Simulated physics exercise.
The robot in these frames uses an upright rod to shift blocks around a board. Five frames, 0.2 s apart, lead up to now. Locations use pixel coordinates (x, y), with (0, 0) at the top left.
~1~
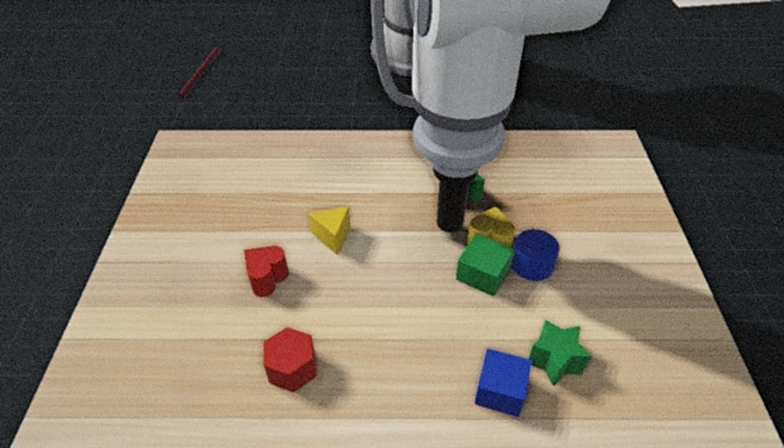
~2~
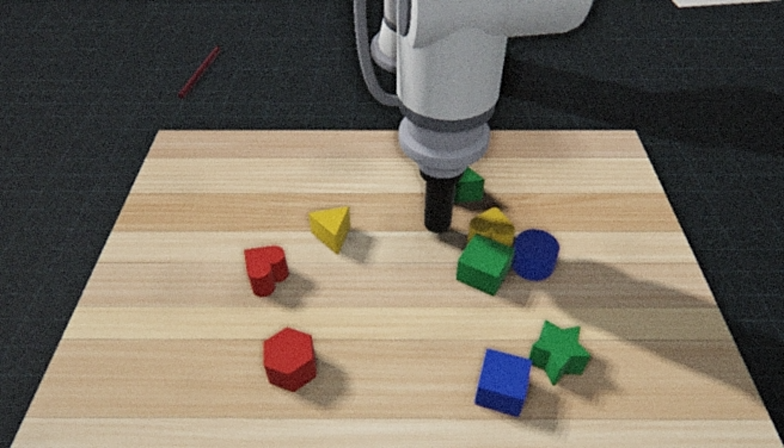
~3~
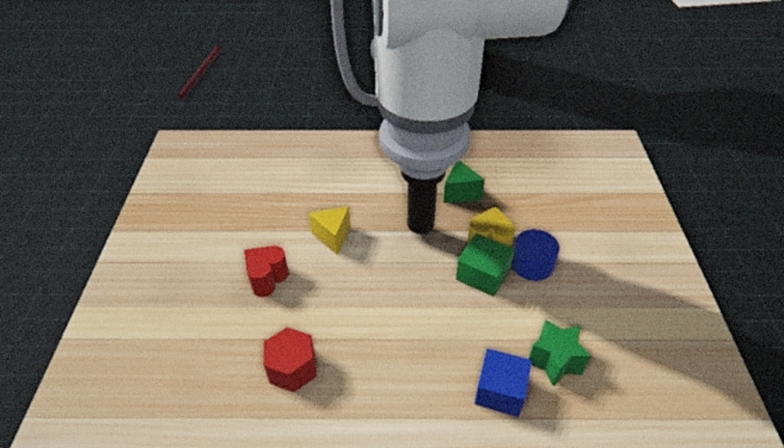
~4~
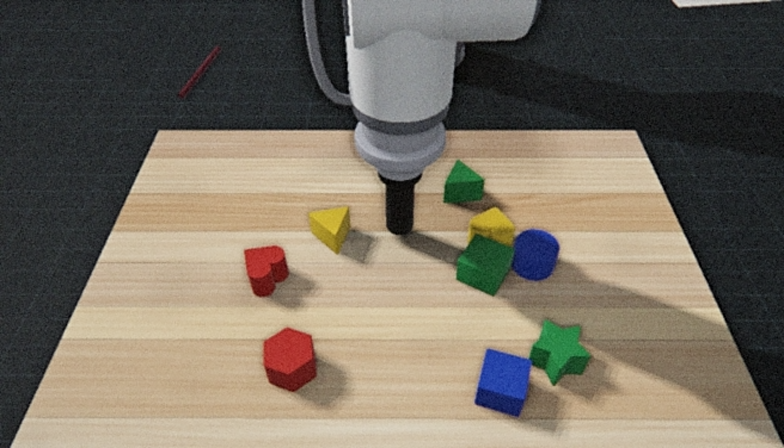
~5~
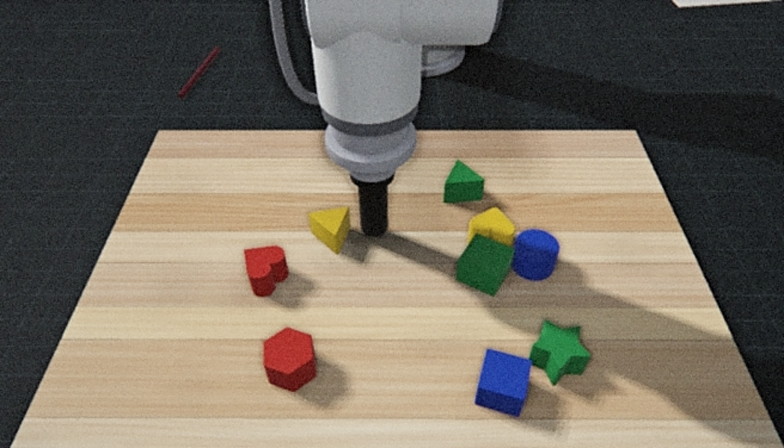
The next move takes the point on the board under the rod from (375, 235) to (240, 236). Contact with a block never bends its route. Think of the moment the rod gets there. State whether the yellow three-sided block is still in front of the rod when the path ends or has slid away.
Final position: To the side or behind.
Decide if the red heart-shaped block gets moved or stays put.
The red heart-shaped block will stay where it is.
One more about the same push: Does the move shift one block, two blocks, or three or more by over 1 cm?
That's one.
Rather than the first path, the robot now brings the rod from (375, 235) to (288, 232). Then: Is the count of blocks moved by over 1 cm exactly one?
In short: Yes.
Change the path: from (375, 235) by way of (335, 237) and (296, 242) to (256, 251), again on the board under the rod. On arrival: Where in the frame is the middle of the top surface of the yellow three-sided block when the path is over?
Its top centre lands on (222, 235).
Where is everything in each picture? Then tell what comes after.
In the first picture, rod tip (450, 224); block tops, red heart-shaped block (262, 259); yellow three-sided block (331, 218).
In the second picture, rod (437, 225); blocks unchanged.
In the third picture, rod (421, 226); blocks unchanged.
In the fourth picture, rod (400, 227); blocks unchanged.
In the fifth picture, rod (374, 228); red heart-shaped block (262, 259); yellow three-sided block (331, 218).
On the path given first. One third of the way, rod (329, 228); yellow three-sided block (301, 221), turned 35° anticlockwise.
Two thirds of the way, rod (282, 229); yellow three-sided block (256, 228), turned 65° anticlockwise.
At the end, rod (238, 229); red heart-shaped block in place; yellow three-sided block (235, 236), turned 100° anticlockwise.
